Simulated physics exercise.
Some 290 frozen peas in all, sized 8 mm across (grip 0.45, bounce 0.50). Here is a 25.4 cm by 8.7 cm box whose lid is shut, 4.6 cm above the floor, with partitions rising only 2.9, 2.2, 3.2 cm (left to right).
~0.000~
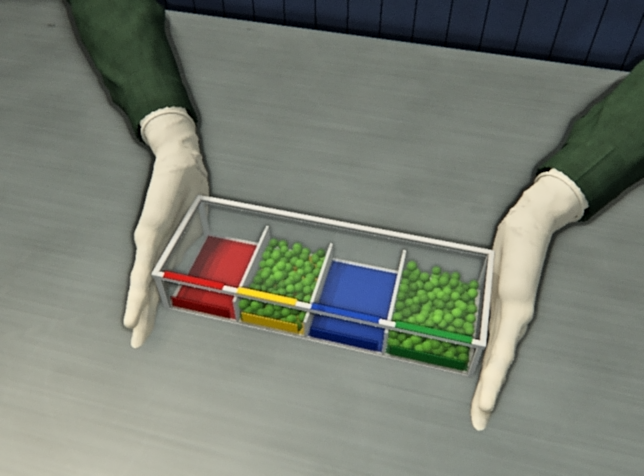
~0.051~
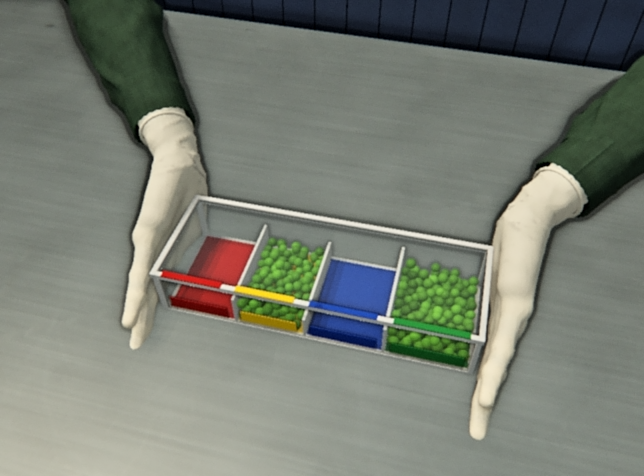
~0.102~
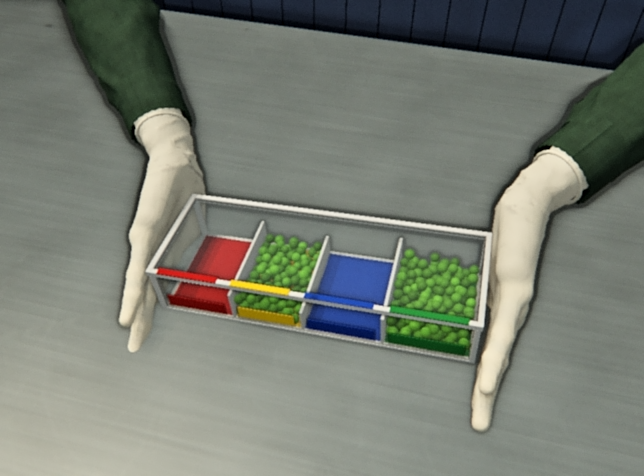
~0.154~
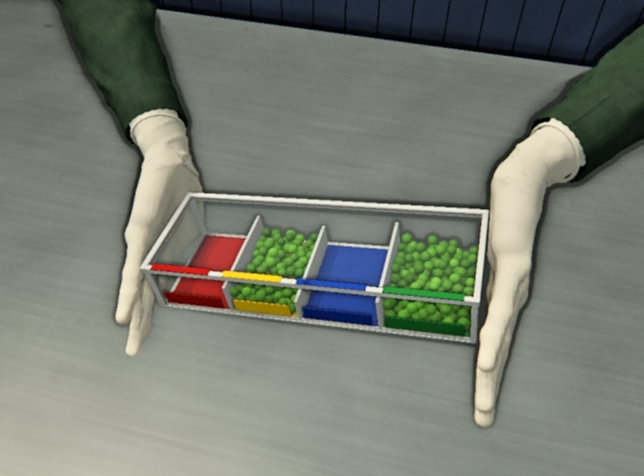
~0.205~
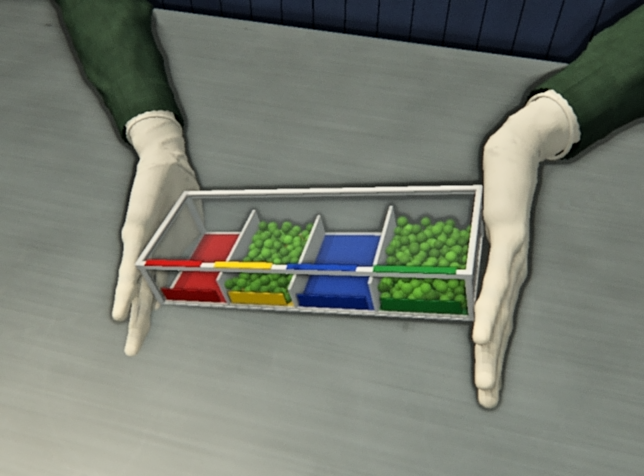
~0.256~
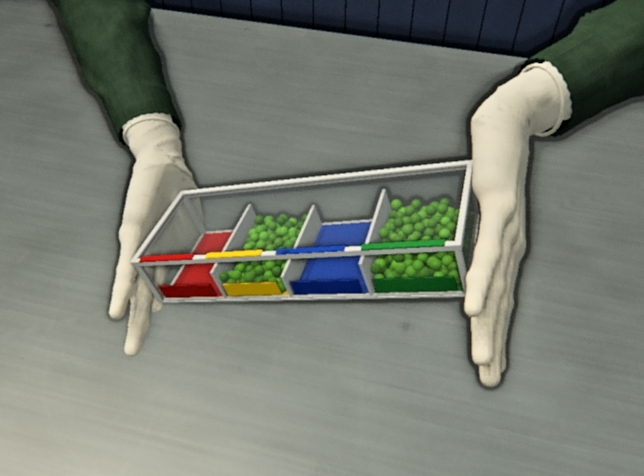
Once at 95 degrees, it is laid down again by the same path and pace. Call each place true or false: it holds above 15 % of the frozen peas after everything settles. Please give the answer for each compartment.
Red compartment: True, blue compartment: False, green compartment: True, yellow compartment: True.
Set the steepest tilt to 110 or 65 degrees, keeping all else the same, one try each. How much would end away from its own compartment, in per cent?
I'd expect close to 40 and then close to 10 per cent.
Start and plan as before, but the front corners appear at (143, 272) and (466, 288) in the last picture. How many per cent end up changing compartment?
Some 45 %.
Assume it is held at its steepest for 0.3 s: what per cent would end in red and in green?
You'd end up with red at 20 per cent and green at 40 per cent.
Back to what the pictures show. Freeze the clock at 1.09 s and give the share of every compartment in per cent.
Red = 10, blue = 0, green = 45, yellow = 40 (per cent).
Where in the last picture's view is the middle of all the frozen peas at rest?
Resting centre estimate: Around (299, 278).
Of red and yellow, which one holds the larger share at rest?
Fuller: Yellow.
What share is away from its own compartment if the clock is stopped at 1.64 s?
It comes to some 30 per cent.
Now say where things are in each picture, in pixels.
The first frame shows box tilt 0 degrees, front corners at (159, 273) and (480, 342); green 55 %, yellow 45 %.
The second frame shows box tilt 1 degrees, front corners at (157, 273) and (479, 338).
The third frame shows box tilt 4 degrees, front corners at (153, 271) and (478, 324), lowest corner left back.
The fourth frame shows box tilt 10 degrees, front corners at (148, 267) and (474, 299), lowest corner left back.
The fifth frame shows box tilt 15 degrees, front corners at (143, 264) and (466, 272), lowest corner left back.
The sixth frame shows box tilt 20 degrees, front corners at (138, 261) and (456, 244), lowest corner left back; green 55 %, yellow 45 %. The box's pace is about 100 degrees a second.
After 1.09 s, tilt 94 degrees; red 10 %, green 45 %, yellow 40 %.
After 1.64 s, tilt 41 degrees; red 20 %, blue 5 %, green 40 %, yellow 35 %.
After 2.26 s, tilt 0 degrees; red 20 %, blue 5 %, green 40 %, yellow 35 %.
In the end, at 2.8 s, red 20 %, blue 5 %, green 40 %, yellow 35 %.
